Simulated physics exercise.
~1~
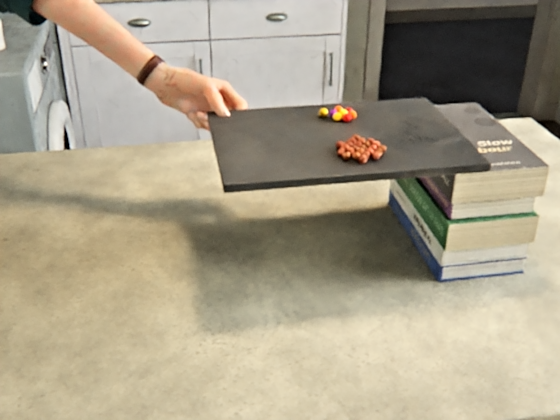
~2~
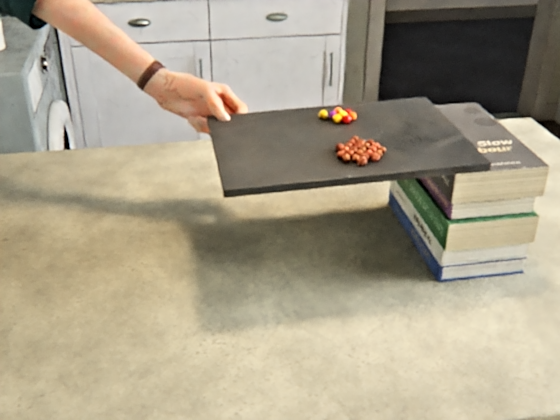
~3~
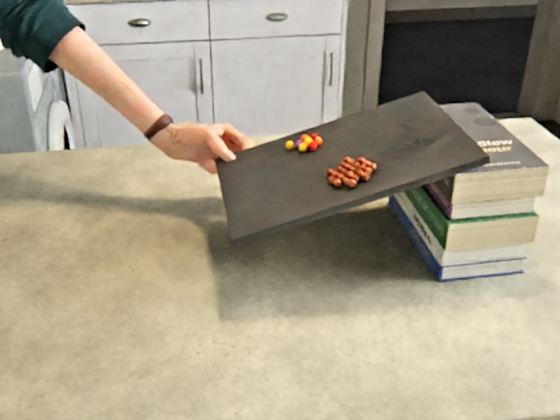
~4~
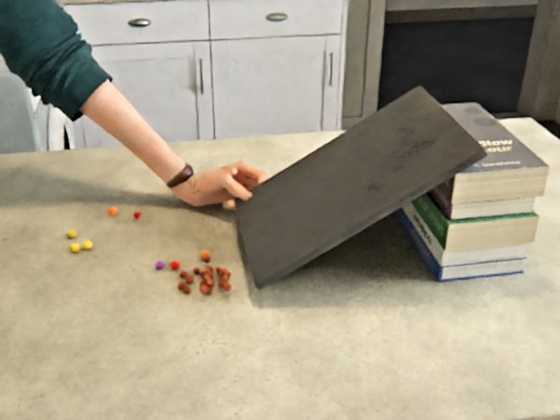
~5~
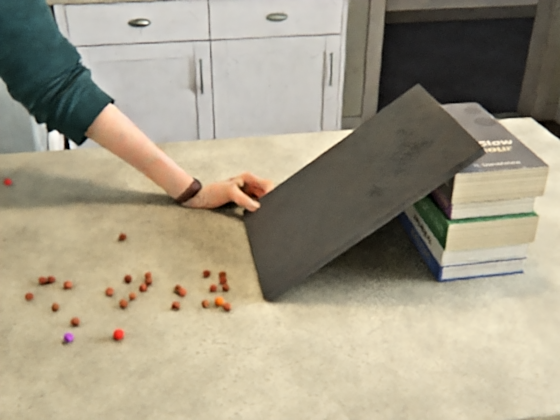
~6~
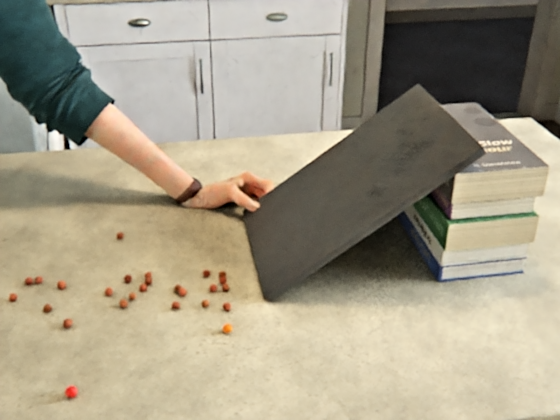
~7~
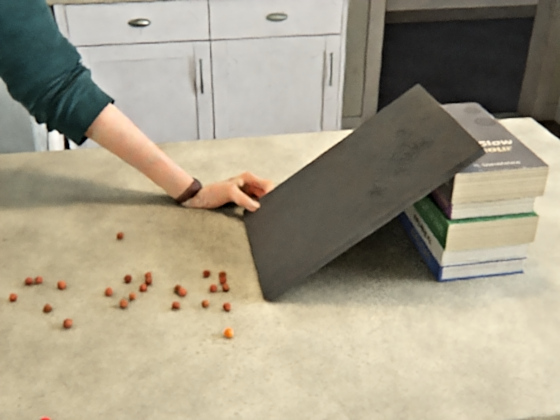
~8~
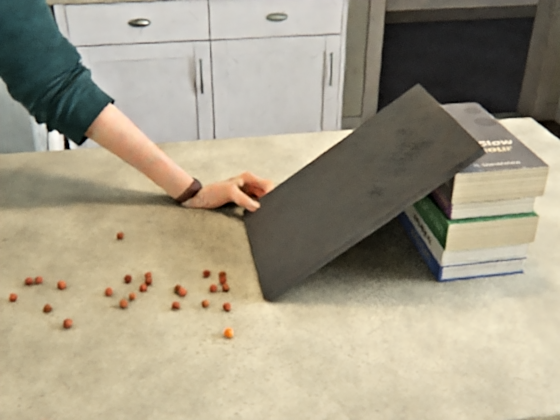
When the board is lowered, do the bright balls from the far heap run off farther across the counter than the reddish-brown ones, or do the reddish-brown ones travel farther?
The bright balls from the far heap travel farther, most of them rolling out of sight, while the reddish-brown ones come to rest scattered on the counter.
To begin with, a hand holds up the left end of a dark board whose right end rests on a stack of books, with a far heap of bright, colourful balls and a near heap of reddish-brown ones on top. The hand lowers its end, and both heaps start shifting down to the left. As the slope steepens, they spill off and scatter over the counter. The board's low end comes to rest on the counter, and most of the bright balls roll out of sight. The reddish-brown ones settle in a loose scatter, with an orange ball near the board.
